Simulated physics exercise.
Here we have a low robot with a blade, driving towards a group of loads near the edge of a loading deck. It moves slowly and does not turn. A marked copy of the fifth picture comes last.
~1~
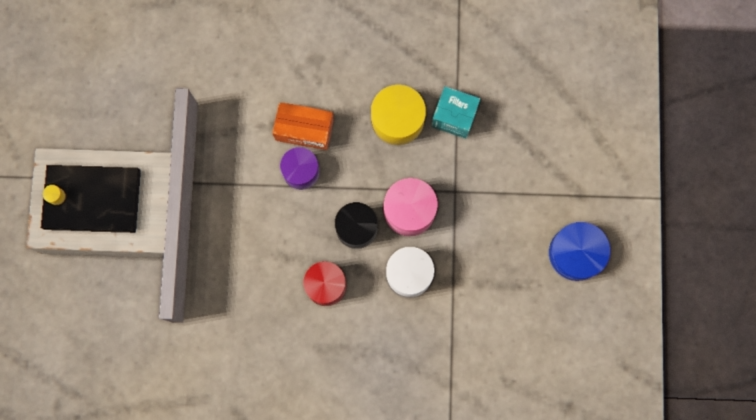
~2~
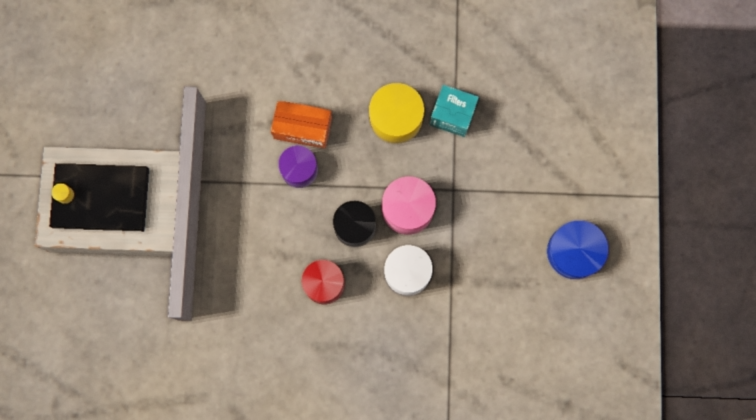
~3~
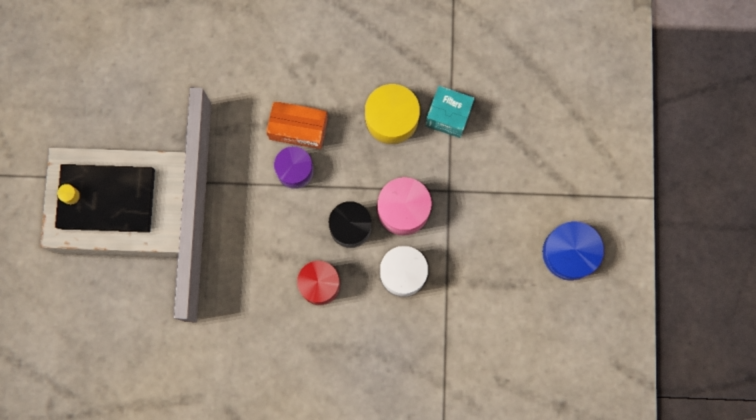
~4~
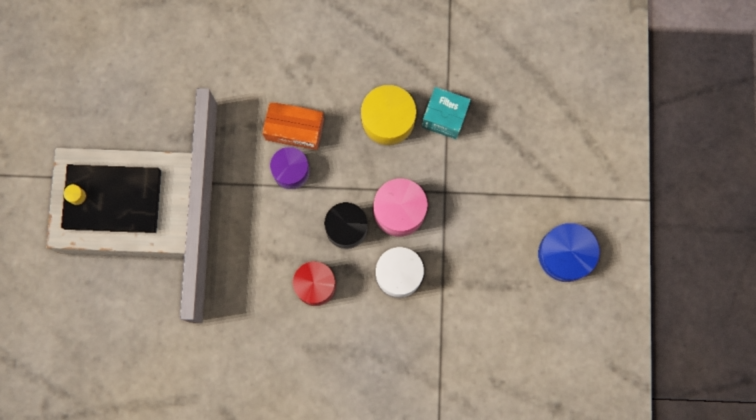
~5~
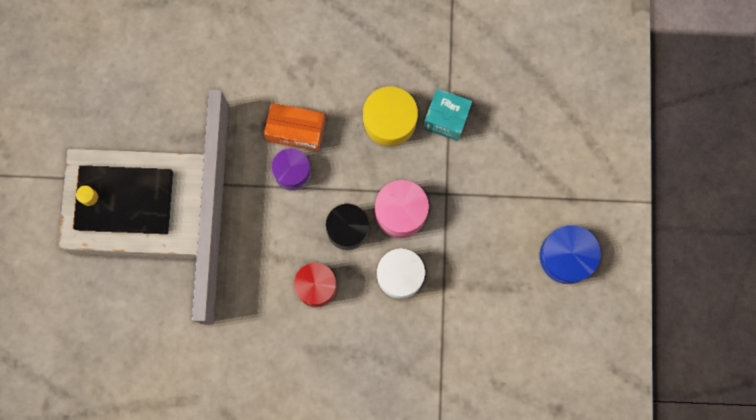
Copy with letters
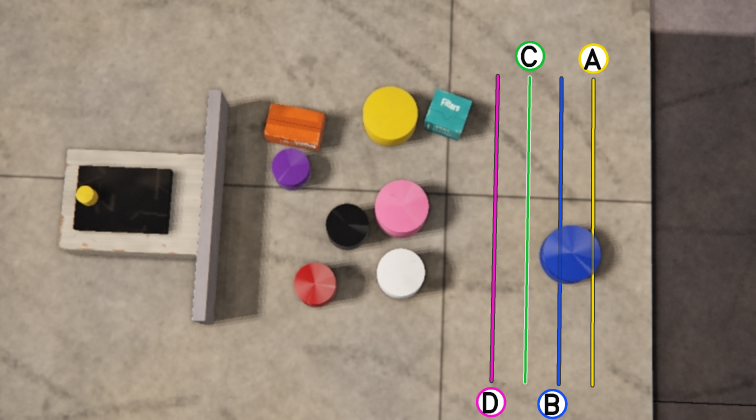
A low pale robot with a black top, a yellow knob and a wide grey blade creeps rightward in a straight line across a grey slab floor, seen from above. Right of it sit orange and turquoise boxes and purple, yellow, black, pink, red and white canisters, with a blue one nearer the dark edge. The gap narrows without contact, the loads staying put as the view shifts slightly.
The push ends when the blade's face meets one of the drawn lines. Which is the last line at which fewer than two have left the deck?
At B, and not beyond.
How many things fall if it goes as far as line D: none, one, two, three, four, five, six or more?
In all, none.
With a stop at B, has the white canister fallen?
No.
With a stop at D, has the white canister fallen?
By then, no.
On the marked copy, A at (593, 228); B at (560, 227); C at (528, 226); D at (495, 224).
With B. Early on, robot (260, 205); turquoise box (476, 113); yellow canister (430, 121).
Further on, robot (388, 210); turquoise box (593, 102); yellow canister (551, 120).
At the end, robot (488, 215); yellow canister (646, 125); turquoise box (646, 80); none fallen.
As for the rest, A drops two; C is within the limit but short; D is within the limit but short.
